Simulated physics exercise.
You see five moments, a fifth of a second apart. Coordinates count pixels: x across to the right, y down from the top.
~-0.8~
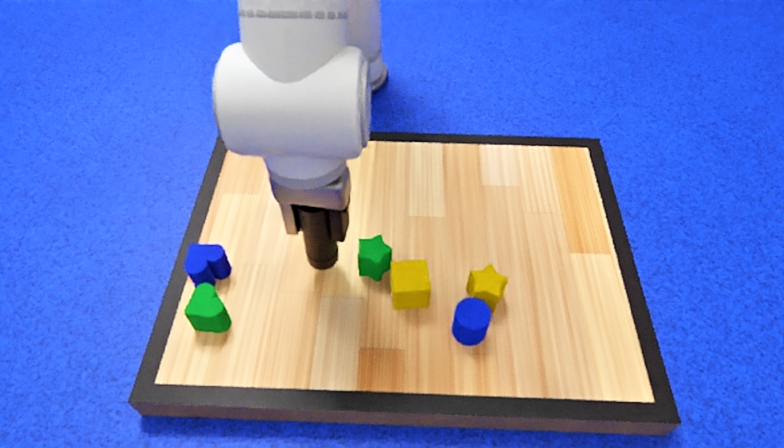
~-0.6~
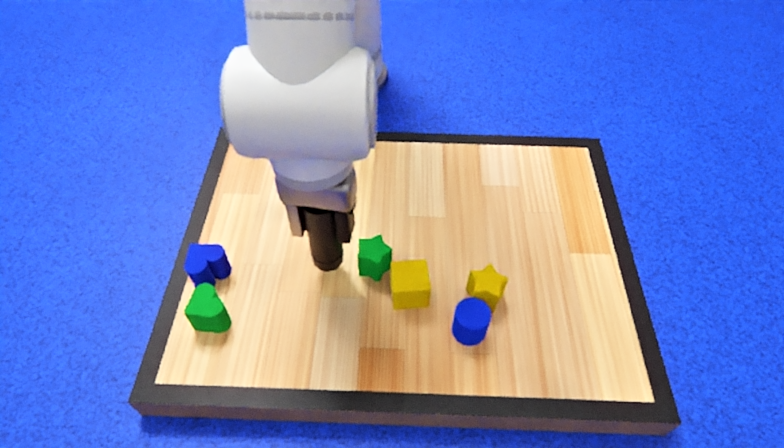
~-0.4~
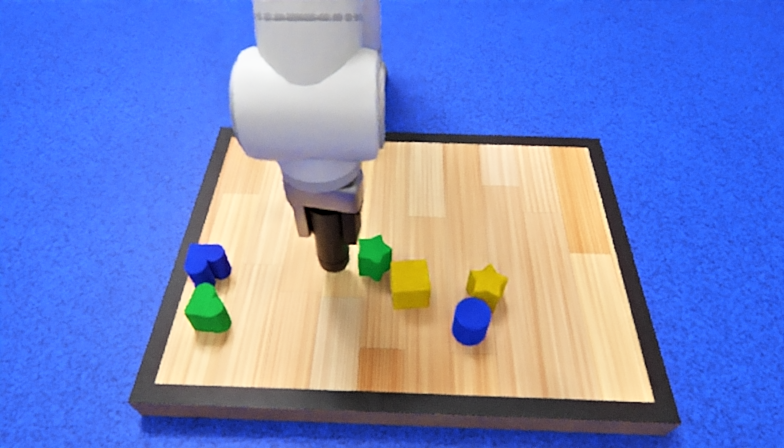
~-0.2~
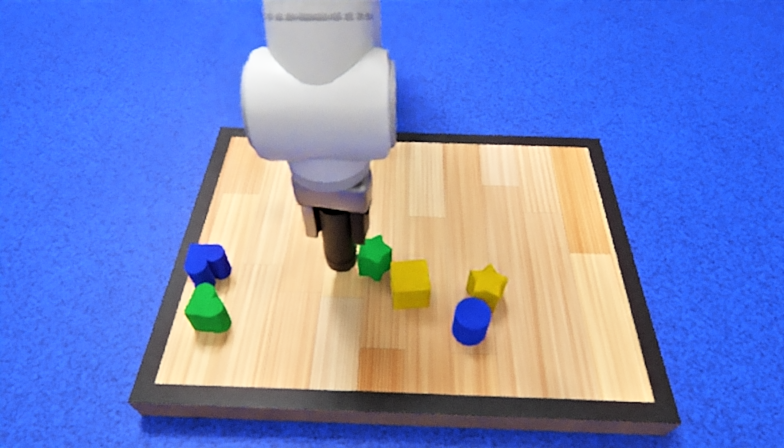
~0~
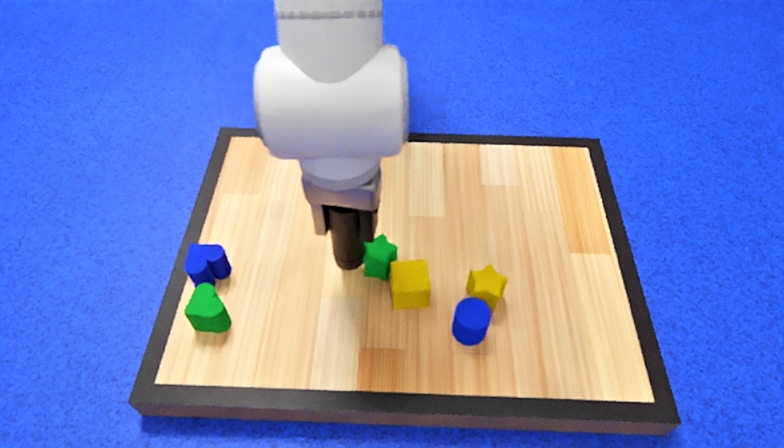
We see a white robot arm holding a dark stick over a wooden board with green, yellow and blue blocks. The stick moves slowly right to the green star block and nudges it slightly right, while the other blocks stay still.
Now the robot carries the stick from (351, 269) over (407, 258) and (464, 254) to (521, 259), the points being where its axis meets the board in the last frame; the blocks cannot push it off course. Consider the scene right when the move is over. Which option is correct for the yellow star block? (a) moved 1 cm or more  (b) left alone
That would be b.
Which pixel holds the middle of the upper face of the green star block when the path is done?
Its top centre is at about (554, 233).
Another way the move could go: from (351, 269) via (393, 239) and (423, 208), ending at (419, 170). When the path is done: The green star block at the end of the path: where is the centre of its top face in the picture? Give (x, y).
The top centre is at (409, 240).
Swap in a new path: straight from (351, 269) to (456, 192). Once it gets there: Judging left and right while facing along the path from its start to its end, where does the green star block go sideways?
Shifted right.
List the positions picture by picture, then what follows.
Lower end of the stick at (323, 258), tops of blocks, green star block at (373, 248), yellow four-sided block at (411, 275), yellow star block at (489, 280), in the first frame.
Stick at (328, 259), blocks as before, in the second frame.
Stick at (335, 260), blocks as before, in the third frame.
Stick at (342, 260), blocks as before, in the fourth frame.
Stick at (350, 258), green star block at (379, 248), yellow four-sided block at (411, 275), yellow star block at (489, 280), in the fifth frame.
The first path, step by step. One third of the way, stick at (409, 247); green star block at (438, 237); yellow four-sided block at (422, 277), turned 35° clockwise.
Two thirds of the way, stick at (467, 244); green star block at (497, 233); yellow four-sided block at (422, 277), turned 35° clockwise.
At the end, stick at (525, 249); green star block at (554, 233), turned 15° anticlockwise; yellow four-sided block at (422, 277), turned 35° clockwise; yellow star block not moved.
